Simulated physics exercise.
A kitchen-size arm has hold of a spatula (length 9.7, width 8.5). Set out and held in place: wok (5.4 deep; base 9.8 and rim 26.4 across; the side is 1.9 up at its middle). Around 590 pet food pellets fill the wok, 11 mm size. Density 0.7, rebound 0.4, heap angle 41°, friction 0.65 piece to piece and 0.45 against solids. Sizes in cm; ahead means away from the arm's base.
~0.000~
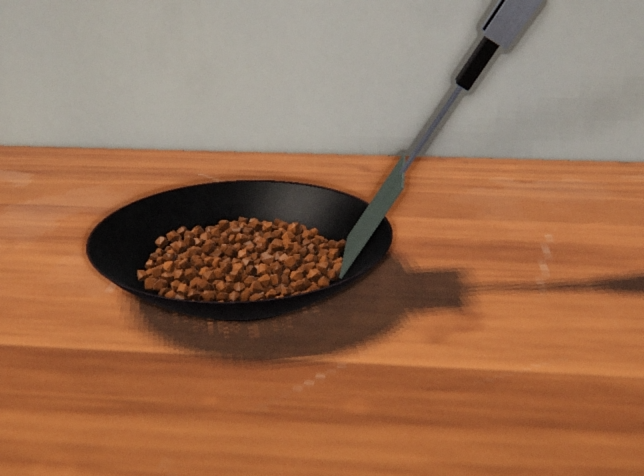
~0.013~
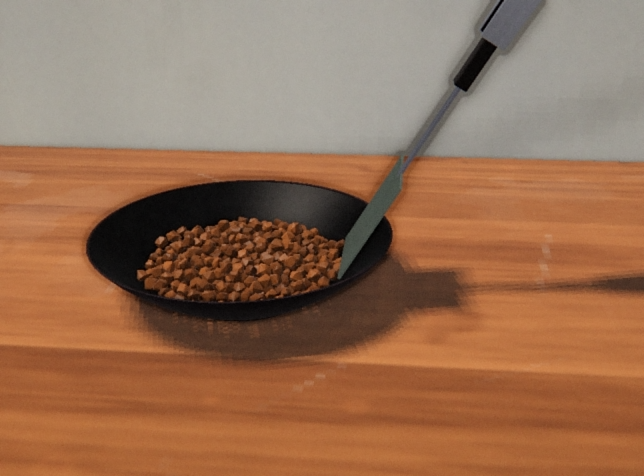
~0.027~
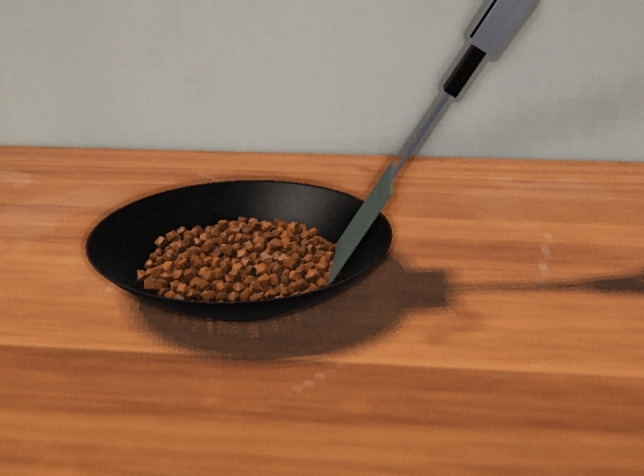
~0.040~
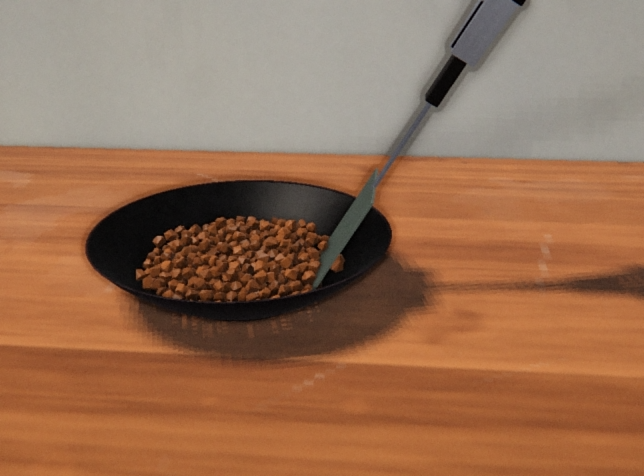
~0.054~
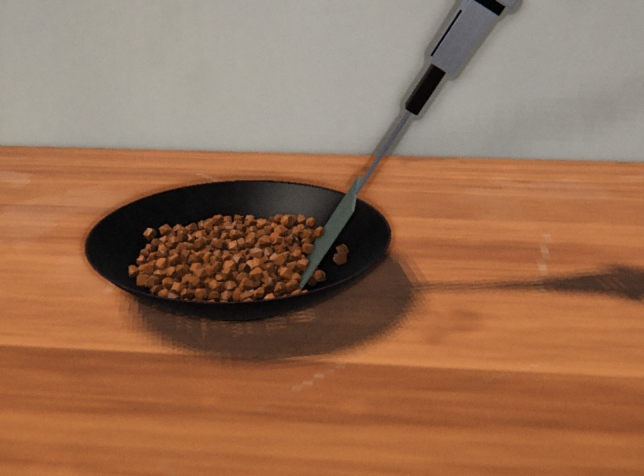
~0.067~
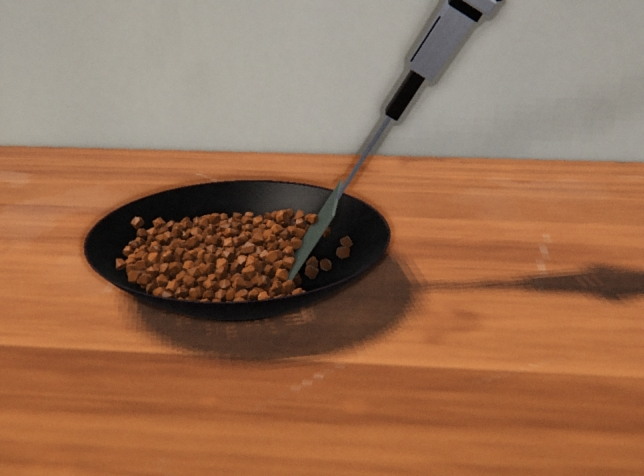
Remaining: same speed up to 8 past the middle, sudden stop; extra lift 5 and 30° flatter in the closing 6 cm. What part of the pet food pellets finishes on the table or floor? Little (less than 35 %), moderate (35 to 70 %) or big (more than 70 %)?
On the table or floor the share is moderate, 35 to 70 %.
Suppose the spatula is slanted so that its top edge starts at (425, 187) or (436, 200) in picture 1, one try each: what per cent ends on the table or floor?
About 50 and 45 per cent.
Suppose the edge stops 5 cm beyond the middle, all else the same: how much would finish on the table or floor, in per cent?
Then about 25 per cent.
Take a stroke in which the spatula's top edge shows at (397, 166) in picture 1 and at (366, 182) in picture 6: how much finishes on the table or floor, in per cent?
About 25 per cent.
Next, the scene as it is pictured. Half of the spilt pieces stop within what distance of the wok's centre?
About 34 cm.
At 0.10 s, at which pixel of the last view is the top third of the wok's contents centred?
Around (189, 241).
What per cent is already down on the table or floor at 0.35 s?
Roughly 25 per cent.
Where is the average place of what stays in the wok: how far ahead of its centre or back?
Roughly 3.5 cm ahead.
By 0.10 s, sloping 59°, highest piece 9 above the table; 588 in the wok.
By 0.13 s, sloping 50°, highest piece 14 above the table; 575 in the wok, 13 on the blade or in flight.
By 0.35 s, sloping 29°, highest piece 28 above the table; 309 in the wok, 156 on the table or floor, 123 on the blade or in flight.
By 1.40 s, sloping 29°, highest piece 5 above the table; 309 in the wok, 279 on the table or floor.
Final count, 309 in the wok, 279 on the table or floor. That is 47 % on the table or floor.
